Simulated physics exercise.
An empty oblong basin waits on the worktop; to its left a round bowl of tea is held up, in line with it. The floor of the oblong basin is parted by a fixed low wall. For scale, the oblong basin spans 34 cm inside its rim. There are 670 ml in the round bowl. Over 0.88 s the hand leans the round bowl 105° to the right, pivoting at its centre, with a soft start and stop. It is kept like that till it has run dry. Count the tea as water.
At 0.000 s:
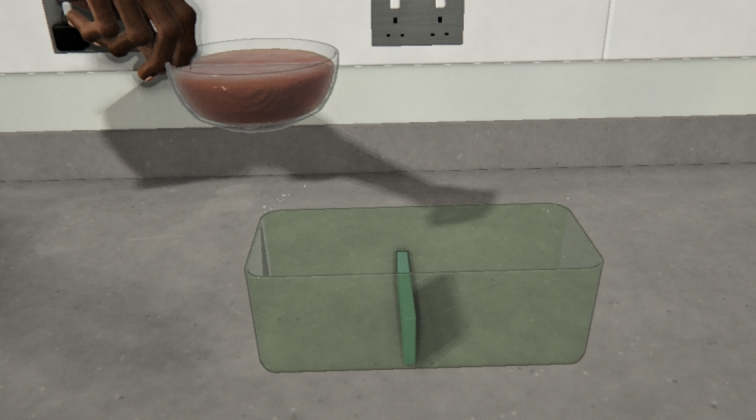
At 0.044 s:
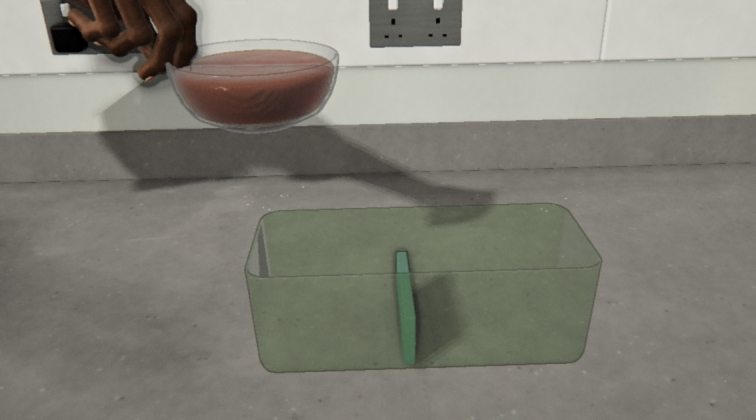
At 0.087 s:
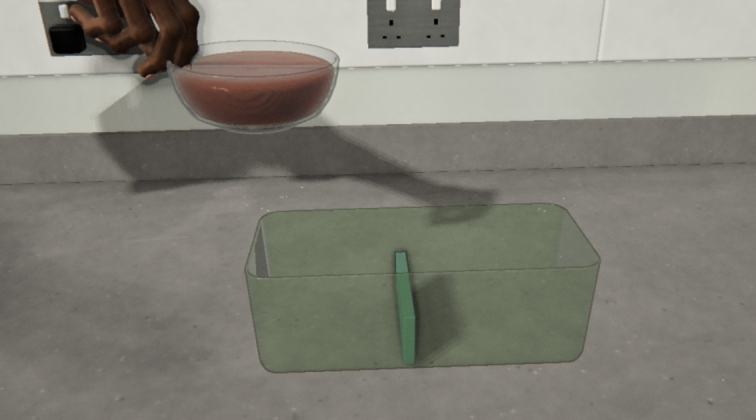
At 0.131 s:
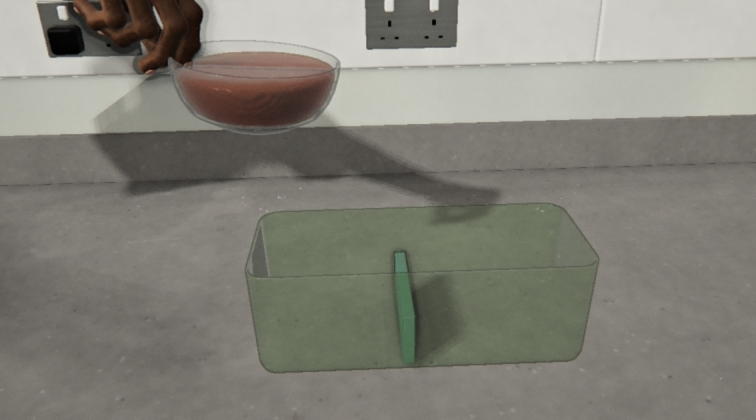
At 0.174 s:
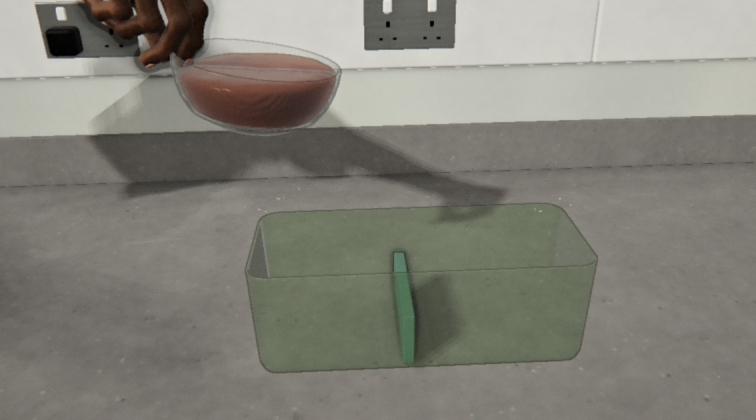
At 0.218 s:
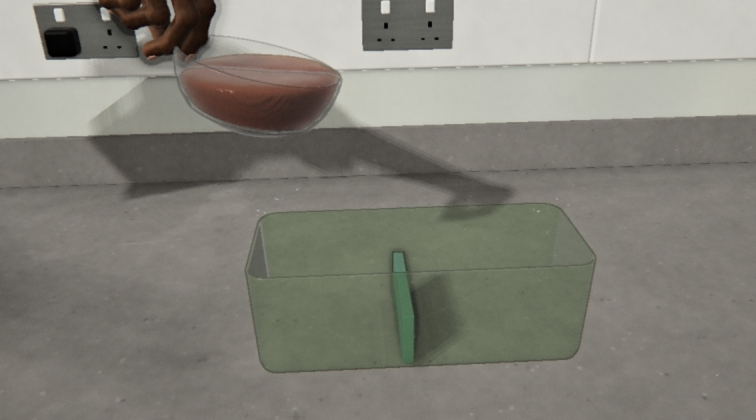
A hand held a clear round bowl of reddish-brown liquid above and left of an empty green see-through basin with a divider, then slowly leaned the bowl slightly to the right.
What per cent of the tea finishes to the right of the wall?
Roughly 52 per cent is past the wall.
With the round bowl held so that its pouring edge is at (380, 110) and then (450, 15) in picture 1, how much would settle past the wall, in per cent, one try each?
First 75, then 95 per cent.
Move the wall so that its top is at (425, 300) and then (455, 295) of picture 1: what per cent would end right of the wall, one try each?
In turn about 35 and 5 per cent.
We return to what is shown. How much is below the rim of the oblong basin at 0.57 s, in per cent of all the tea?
Near 24 in a hundred.
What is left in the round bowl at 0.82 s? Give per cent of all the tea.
About 1 per cent.
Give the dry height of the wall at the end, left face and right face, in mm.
Some 44 mm on the left and 46 mm on the right.
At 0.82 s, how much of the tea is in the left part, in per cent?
Some 42 per cent.
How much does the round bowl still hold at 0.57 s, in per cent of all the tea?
Near 26 in a hundred.
By 0.57 s the tilt is 75° and 25 per cent is still to pour, 6 is left of the wall and 19 right of it.
By 0.82 s the tilt is 104° and 1 per cent is still to pour, 42 is left of the wall and 52 right of it.
By 1.09 s the tilt is 105° and 0 per cent is still to pour, 47 is left of the wall and 52 right of it.
By 1.38 s the tilt is 105° and 0 per cent is still to pour, 47 is left of the wall and 52 right of it.
At rest 47 per cent lies left of the wall, 52 right of it and 1 outside.
